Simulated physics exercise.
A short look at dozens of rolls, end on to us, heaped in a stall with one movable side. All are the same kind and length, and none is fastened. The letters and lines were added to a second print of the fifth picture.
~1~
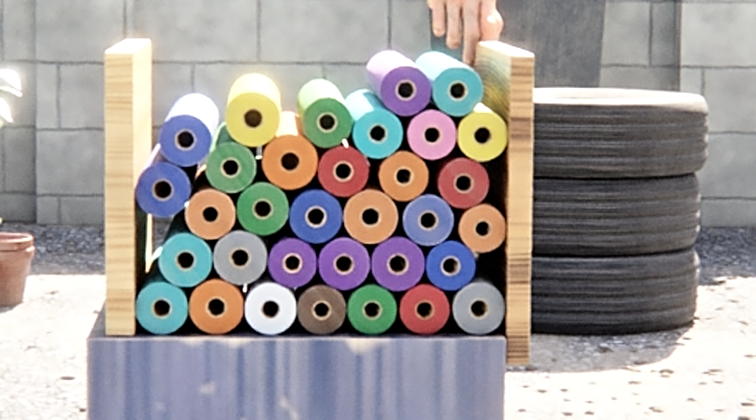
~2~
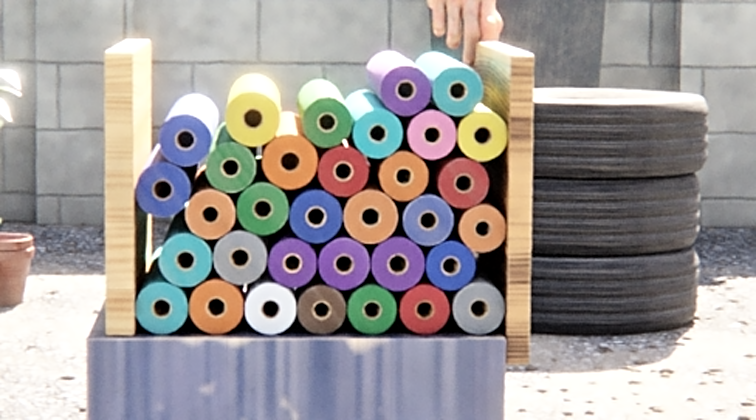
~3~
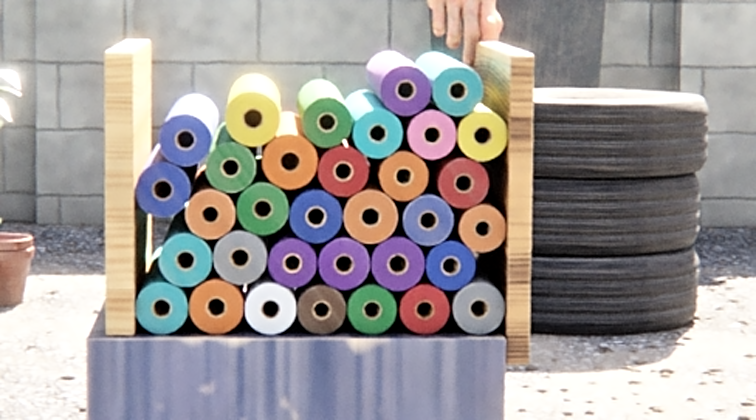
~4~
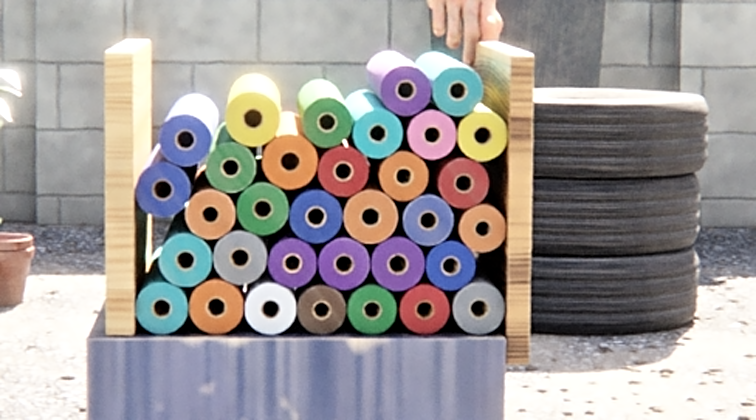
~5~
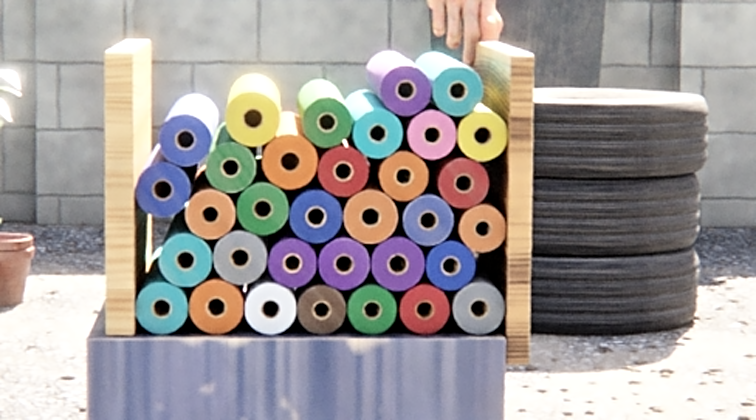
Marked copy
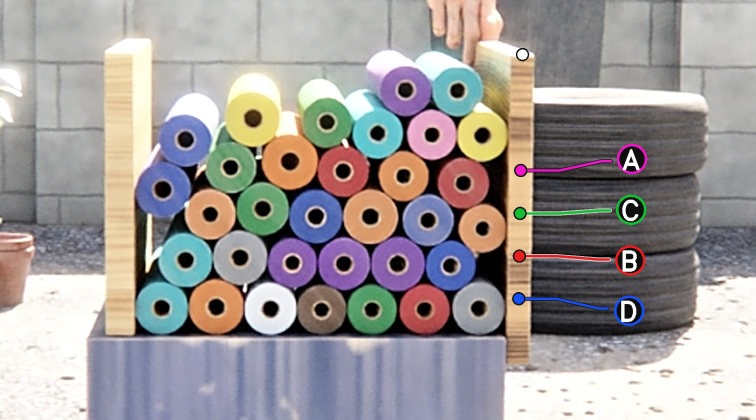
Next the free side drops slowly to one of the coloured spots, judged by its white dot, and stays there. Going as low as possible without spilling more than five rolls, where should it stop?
Slide it to B.
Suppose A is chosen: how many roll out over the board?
It comes to none.
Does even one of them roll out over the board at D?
Yes, at D.
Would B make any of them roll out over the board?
At B: Yes.
On the marked copy, A at (521, 170); B at (520, 256); C at (520, 213); D at (519, 299); the white dot at (523, 55).
Taking B. A third of the way, top of the board (508, 143).
Two thirds of the way, top of the board (506, 242).
When it is over, top of the board (506, 255), two out over the board.
As for the rest, A none out over the board; C two out over the board; D six out over the board.
